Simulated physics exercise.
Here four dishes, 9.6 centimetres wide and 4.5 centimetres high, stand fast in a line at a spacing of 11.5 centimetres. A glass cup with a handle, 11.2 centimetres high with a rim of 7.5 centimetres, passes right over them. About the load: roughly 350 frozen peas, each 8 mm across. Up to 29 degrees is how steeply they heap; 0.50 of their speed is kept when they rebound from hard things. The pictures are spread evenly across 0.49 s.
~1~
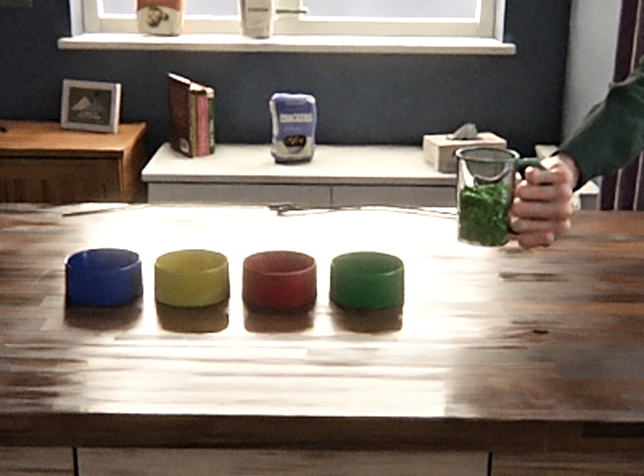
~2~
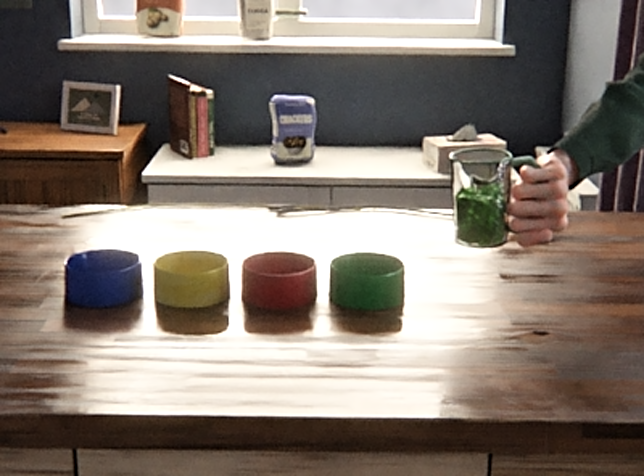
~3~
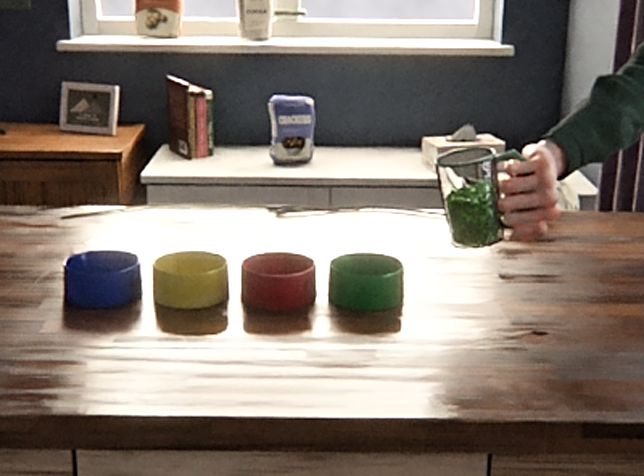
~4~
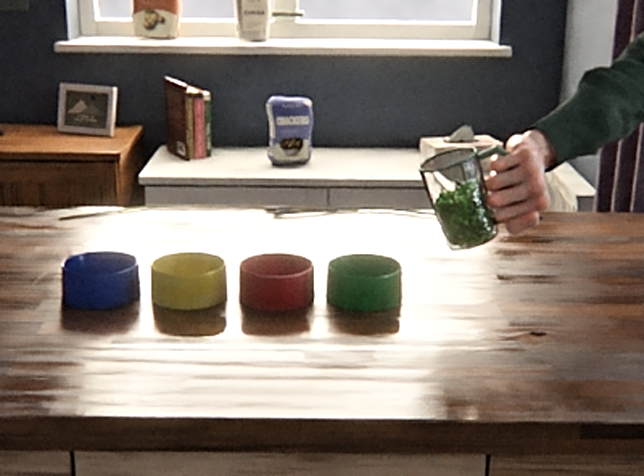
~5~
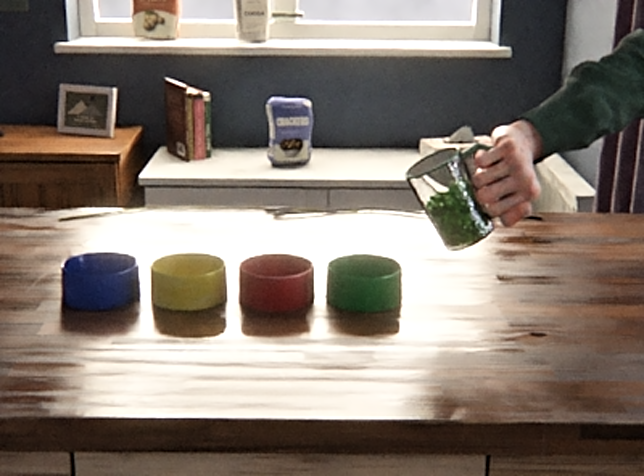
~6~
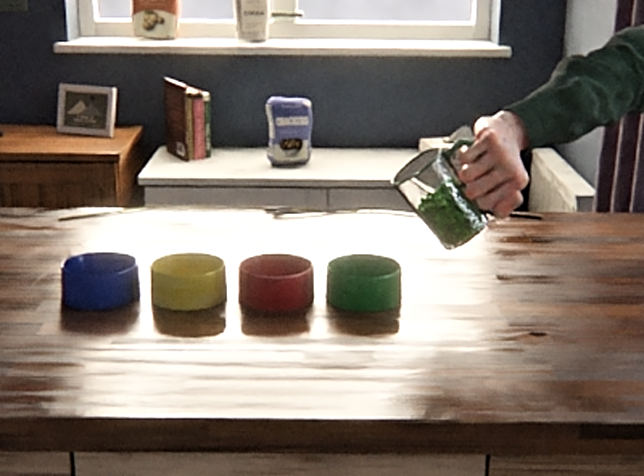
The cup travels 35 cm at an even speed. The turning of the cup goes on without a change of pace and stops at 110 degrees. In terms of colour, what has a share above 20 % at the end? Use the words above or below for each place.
Red: Above; blue: Below; green: Below; yellow: Below; counter: Below.
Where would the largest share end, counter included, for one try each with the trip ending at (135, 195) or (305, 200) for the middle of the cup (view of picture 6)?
Try 1 - red; try 2 - red.
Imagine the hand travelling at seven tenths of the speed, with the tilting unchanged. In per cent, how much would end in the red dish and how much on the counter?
Shares: Red 40, counter 40.
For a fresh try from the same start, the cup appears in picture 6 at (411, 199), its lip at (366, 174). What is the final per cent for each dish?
Dish by dish: Red 0 per cent, blue 10 per cent, green 0 per cent, yellow 60 per cent.
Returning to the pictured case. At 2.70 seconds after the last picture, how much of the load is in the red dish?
Estimate to date: Some 85 %.
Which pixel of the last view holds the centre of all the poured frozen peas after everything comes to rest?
My guess is close to (267, 284).
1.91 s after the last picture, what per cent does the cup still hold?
Somewhere near 0 per cent of the load.
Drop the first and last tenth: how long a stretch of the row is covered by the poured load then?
6 cm, roughly.
Then, 1.15 s after the last picture, tilt 110 degrees; cup holds 40 %, red 55 %.
Then, 1.91 s after the last picture, tilt 110 degrees; cup holds 0 %, red 85 %.
Then, 2.70 s after the last picture, tilt 110 degrees; cup holds 0 %, red 85 %.
In the end, red 85 %, blue 0 %, green 0 %, yellow 0 %, counter 15 %.
